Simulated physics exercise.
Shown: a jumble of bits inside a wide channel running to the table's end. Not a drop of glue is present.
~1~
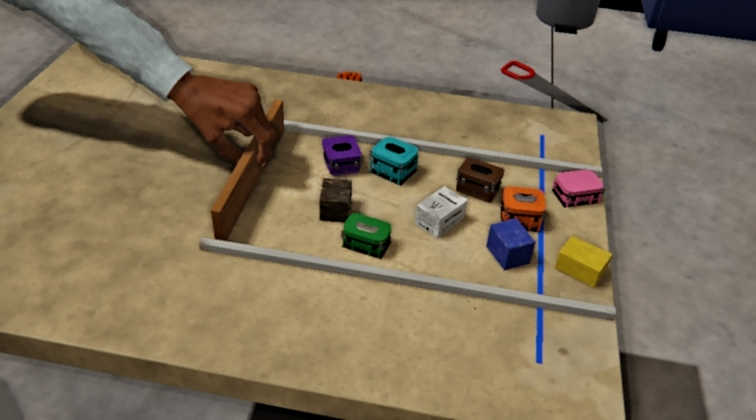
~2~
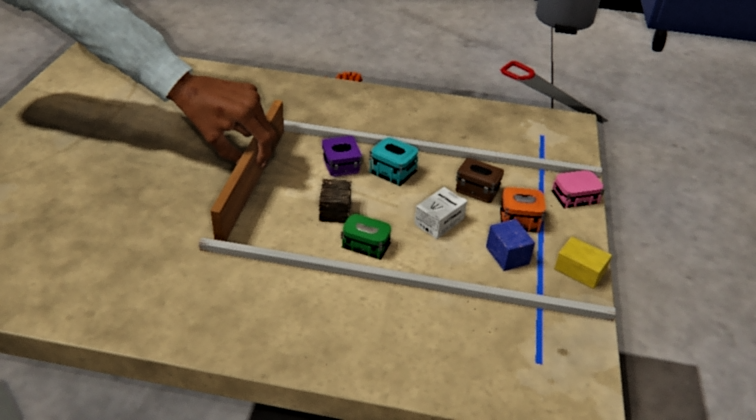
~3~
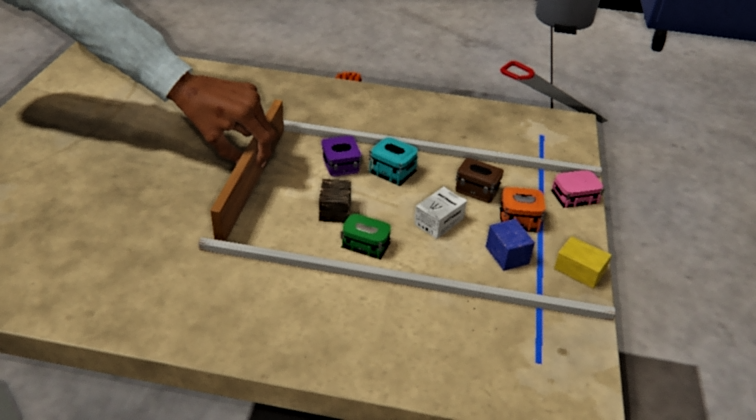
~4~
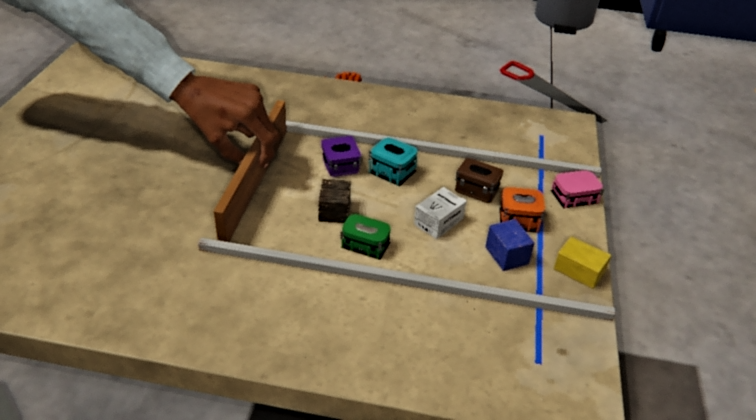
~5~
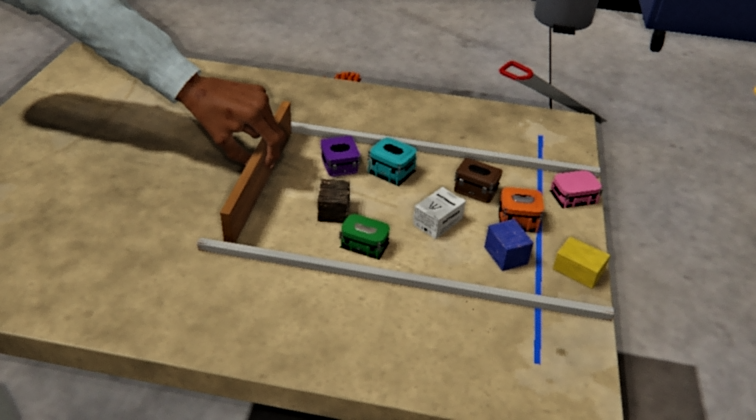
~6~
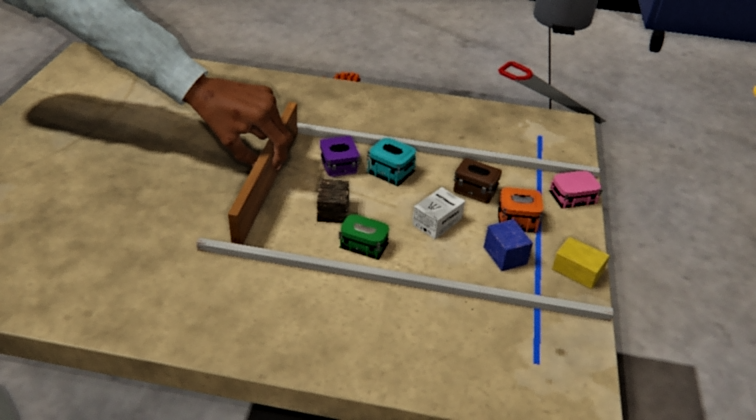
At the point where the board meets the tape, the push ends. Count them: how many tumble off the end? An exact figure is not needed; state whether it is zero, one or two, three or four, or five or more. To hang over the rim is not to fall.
The number falling off is three or four.
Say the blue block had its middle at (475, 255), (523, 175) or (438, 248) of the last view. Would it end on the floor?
One after another, it keeps its place; fails to stay; keeps its place.
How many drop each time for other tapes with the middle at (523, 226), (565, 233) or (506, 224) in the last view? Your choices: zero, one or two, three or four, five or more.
Place by place, the answers come out as 3 or 4; five or over; one or two.
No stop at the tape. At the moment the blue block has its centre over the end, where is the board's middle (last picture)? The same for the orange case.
For the blue block, about (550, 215); for the orange case, about (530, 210).
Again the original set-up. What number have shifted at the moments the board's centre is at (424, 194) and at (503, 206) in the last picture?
Answer - first 6, then 10.
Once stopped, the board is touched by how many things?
The count in contact is 3.
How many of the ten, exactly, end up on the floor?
In all, 4 of them.
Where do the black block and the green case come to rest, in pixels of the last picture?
Roughly at (556, 238) and at (562, 267), in that order.
Soon after, none off yet; yellow block at rest near (580, 263); pink case at rest near (575, 190); orange case at rest near (520, 209).
Then, none off yet; yellow block at rest near (580, 263); pink case moved a little near (593, 191); orange case moved a little near (532, 209).
At rest, the number that fall off is three or four; fallen, brown case, orange case, pink case and yellow block.
